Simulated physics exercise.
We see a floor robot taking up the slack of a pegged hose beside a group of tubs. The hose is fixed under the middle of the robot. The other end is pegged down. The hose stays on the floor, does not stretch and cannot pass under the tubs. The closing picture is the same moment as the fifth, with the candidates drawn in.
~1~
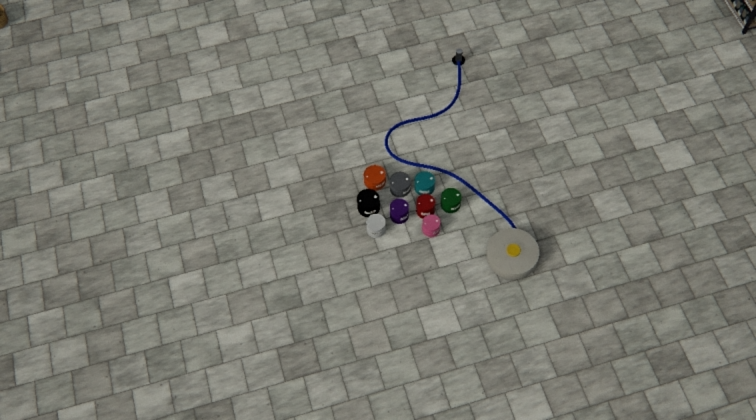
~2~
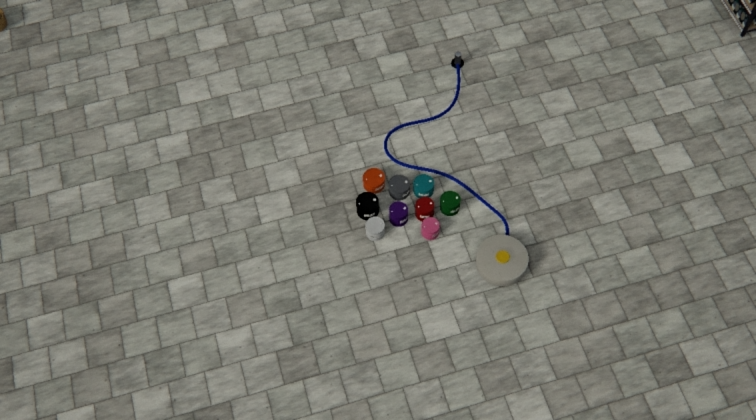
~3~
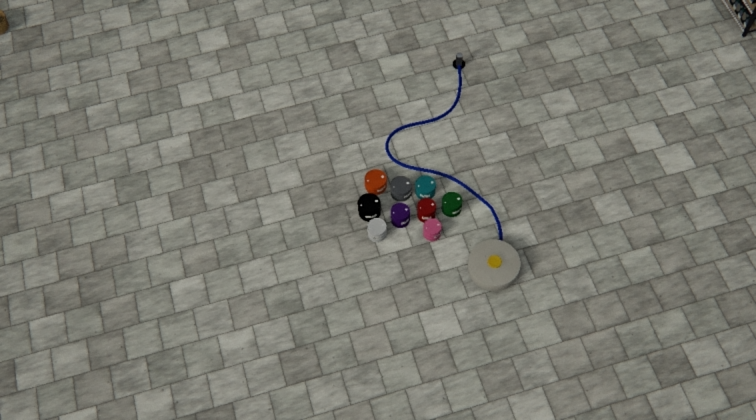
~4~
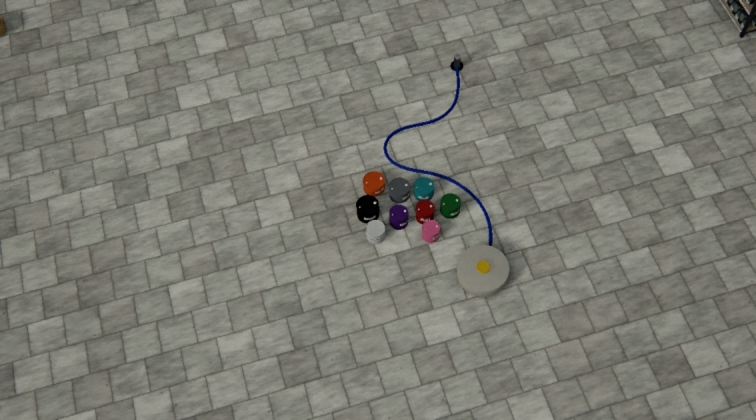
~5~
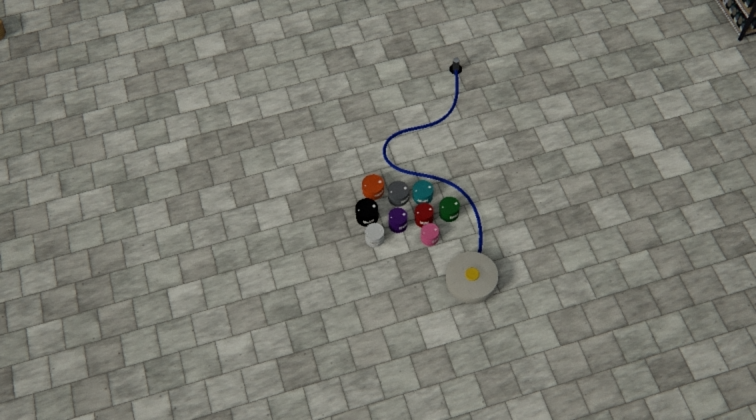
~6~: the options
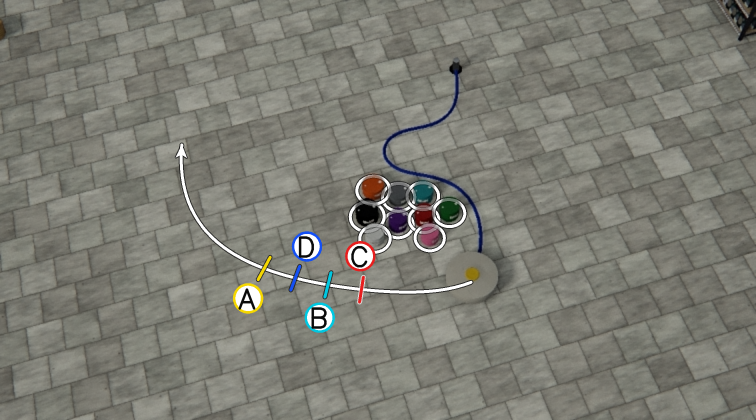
A pale round floor robot with a yellow centre sits right of the middle on grey paving of staggered slabs, seen from high above at a slant. A blue hose curves from it up to a dark peg near the top, passing a cluster of orange, grey, turquoise, black, purple, red, green, white and pink tubs. The robot glides a short way down and left, bending the hose's lower end, while the tubs stay put and the view shifts very slightly.
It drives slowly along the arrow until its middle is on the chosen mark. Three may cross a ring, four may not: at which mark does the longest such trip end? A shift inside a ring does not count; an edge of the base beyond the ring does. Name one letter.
Up to mark D.
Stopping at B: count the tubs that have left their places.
The count is none.
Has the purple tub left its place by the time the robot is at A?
Yes.
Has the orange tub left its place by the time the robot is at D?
No.
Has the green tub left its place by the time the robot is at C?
By then, no.
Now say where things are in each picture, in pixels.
In the first frame, pink tub (431, 226); orange tub (375, 178); green tub (451, 201).
In the second frame, robot (502, 261); peg (458, 59).
In the third frame, robot (494, 266); red tub (426, 211).
In the fourth frame, robot (483, 271); grey tub (399, 191).
In the fifth frame, robot (472, 278); turquoise tub (423, 193); pink tub (430, 235); orange tub (373, 187).
On the marked copy, A at (264, 269); B at (328, 285); C at (361, 289); D at (295, 278); the route from (471, 282) via (272, 271) to (182, 145).
With D. Early on, robot (411, 288).
Further on, robot (346, 284).
At the end, robot (294, 274); red tub (423, 213); pink tub (421, 230); green tub (440, 207); two over the rings.
As for the rest, A has six over the rings; B is within the limit but short; C is within the limit but short.
